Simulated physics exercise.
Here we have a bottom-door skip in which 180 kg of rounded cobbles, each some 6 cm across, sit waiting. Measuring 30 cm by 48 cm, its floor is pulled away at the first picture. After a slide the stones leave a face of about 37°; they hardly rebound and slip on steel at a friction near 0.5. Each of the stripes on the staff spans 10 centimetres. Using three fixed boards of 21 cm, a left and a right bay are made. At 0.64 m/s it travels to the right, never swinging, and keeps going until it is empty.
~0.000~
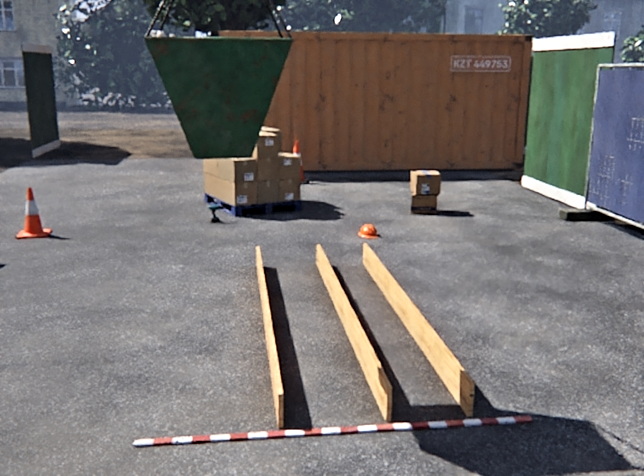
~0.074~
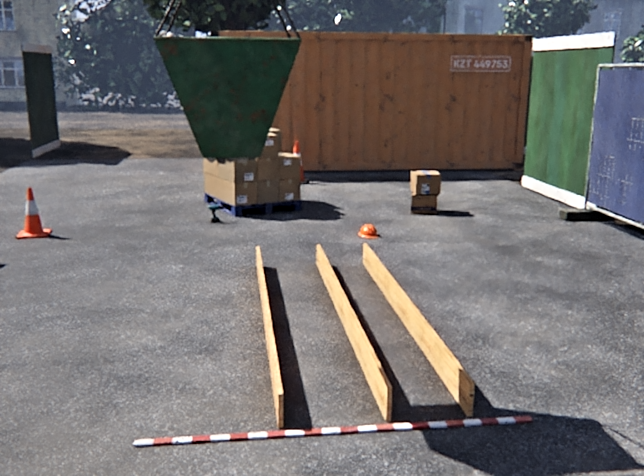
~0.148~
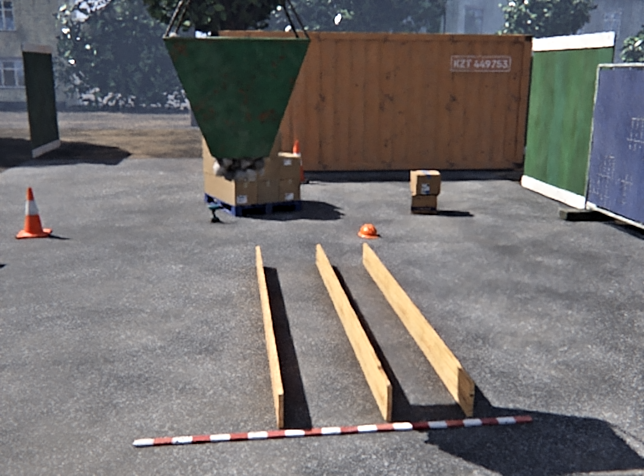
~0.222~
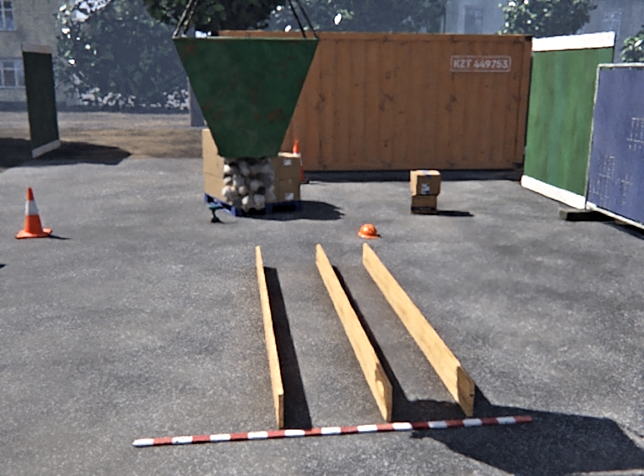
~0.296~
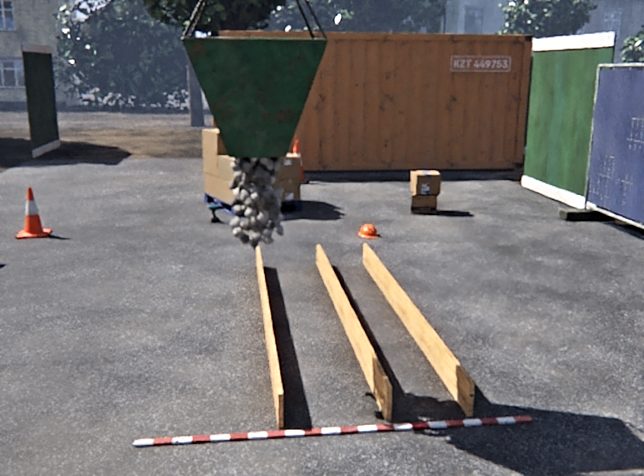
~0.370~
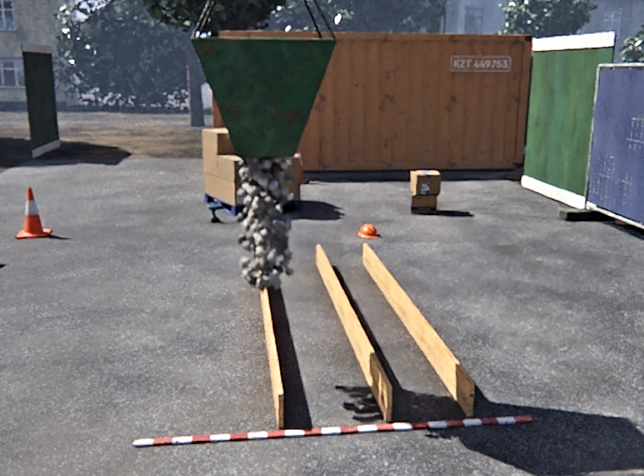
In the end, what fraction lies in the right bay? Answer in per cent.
Around 5 %.
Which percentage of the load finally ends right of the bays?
Result: About 0 in a hundred.
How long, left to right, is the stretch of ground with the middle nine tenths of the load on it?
Width: Near 60 cm.
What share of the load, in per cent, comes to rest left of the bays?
I'd say close to 5 per cent of the load.
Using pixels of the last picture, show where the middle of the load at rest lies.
Middle at rest: Roughly (326, 369).
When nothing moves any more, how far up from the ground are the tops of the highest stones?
Looks like they stop near 26 cm off the ground.
After 0.7 s, 28 % in the bottom-door skip, 4 % falling or lying left of the bays, 68 % falling or lying in the left bay; the stones farthest right are at (342, 365).
After 1.1 s, 0 % in the bottom-door skip, 4 % falling or lying left of the bays, 96 % falling or lying in the left bay; the stones farthest right are at (364, 354).
After 1.7 s, 0 % in the bottom-door skip, 4 % falling or lying left of the bays, 91 % falling or lying in the left bay, 5 % falling or lying in the right bay; the stones farthest right are at (429, 363).
After 2.6 s, 0 % in the bottom-door skip, 4 % falling or lying left of the bays, 91 % falling or lying in the left bay, 5 % falling or lying in the right bay; the stones farthest right are at (434, 369).
After 4.5 s, 0 % in the bottom-door skip, 4 % left of the bays, 91 % in the left bay, 5 % in the right bay; the stones farthest right are at (434, 369).
